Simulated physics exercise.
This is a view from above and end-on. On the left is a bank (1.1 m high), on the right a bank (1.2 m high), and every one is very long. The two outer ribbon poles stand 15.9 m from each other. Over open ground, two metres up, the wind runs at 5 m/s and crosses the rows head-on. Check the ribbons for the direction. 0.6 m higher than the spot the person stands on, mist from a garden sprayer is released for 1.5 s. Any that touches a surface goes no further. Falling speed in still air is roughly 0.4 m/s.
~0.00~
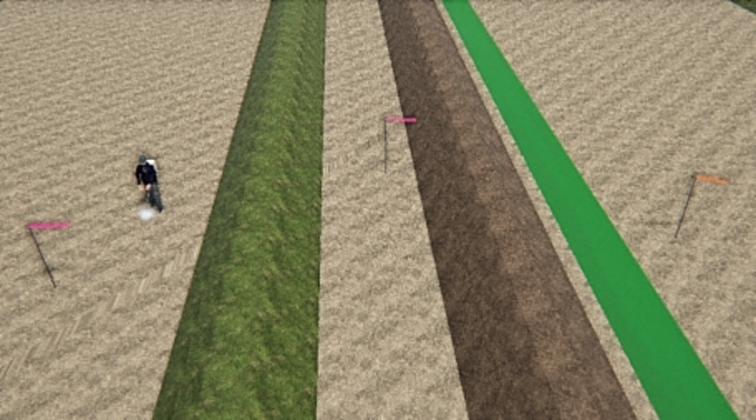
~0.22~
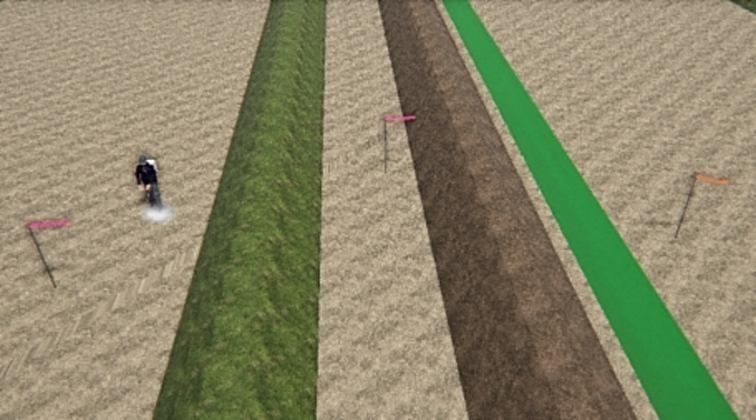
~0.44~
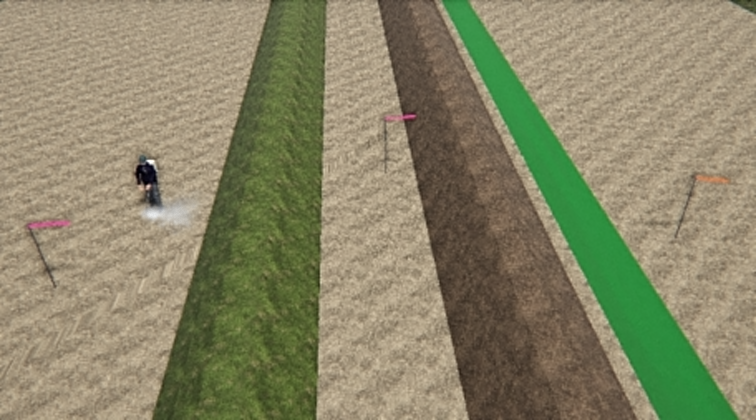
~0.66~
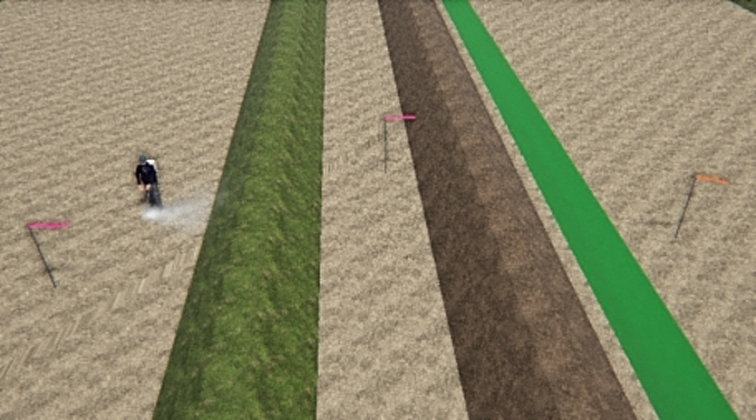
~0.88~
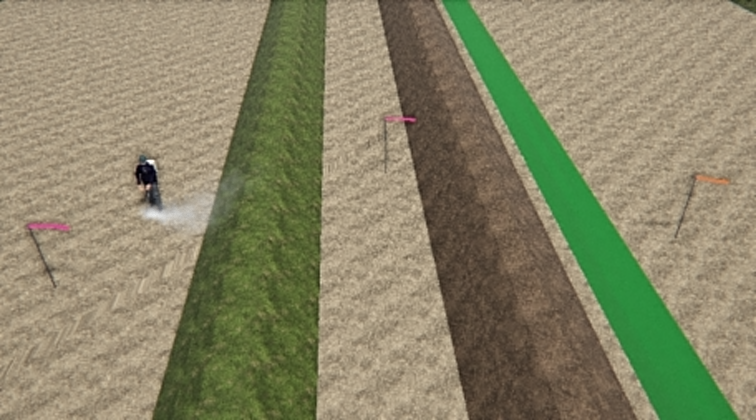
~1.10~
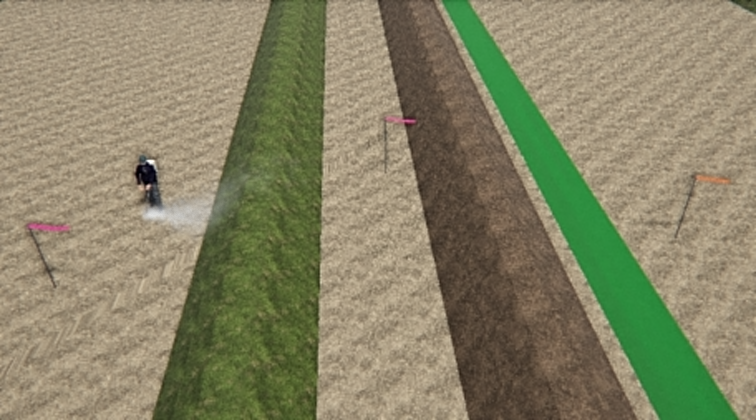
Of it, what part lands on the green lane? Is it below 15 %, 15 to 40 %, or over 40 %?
It is less than 15 %.
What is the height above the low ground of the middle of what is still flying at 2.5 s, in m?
The middle sits roughly 1.4 m above the low ground.
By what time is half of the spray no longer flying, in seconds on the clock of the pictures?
At roughly 2.4 s.
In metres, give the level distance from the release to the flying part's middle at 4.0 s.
11.0 metres.
After 2.5 s, 0 % lies on the green lane; 51 % has touched down or left; the middle of what still flies is 1.4 m above the low ground, near (326, 177).
After 4.0 s, 0 % lies on the green lane; 63 % has touched down or left; the middle of what still flies is 1.5 m above the low ground, near (549, 162).
After 8.0 s, 1 % lies on the green lane; 86 % has touched down or left.
After 20.0 s, 2 % lies on the green lane; 100 % has touched down or left.
After 45.0 s, 2 % lies on the green lane; 100 % has touched down or left.
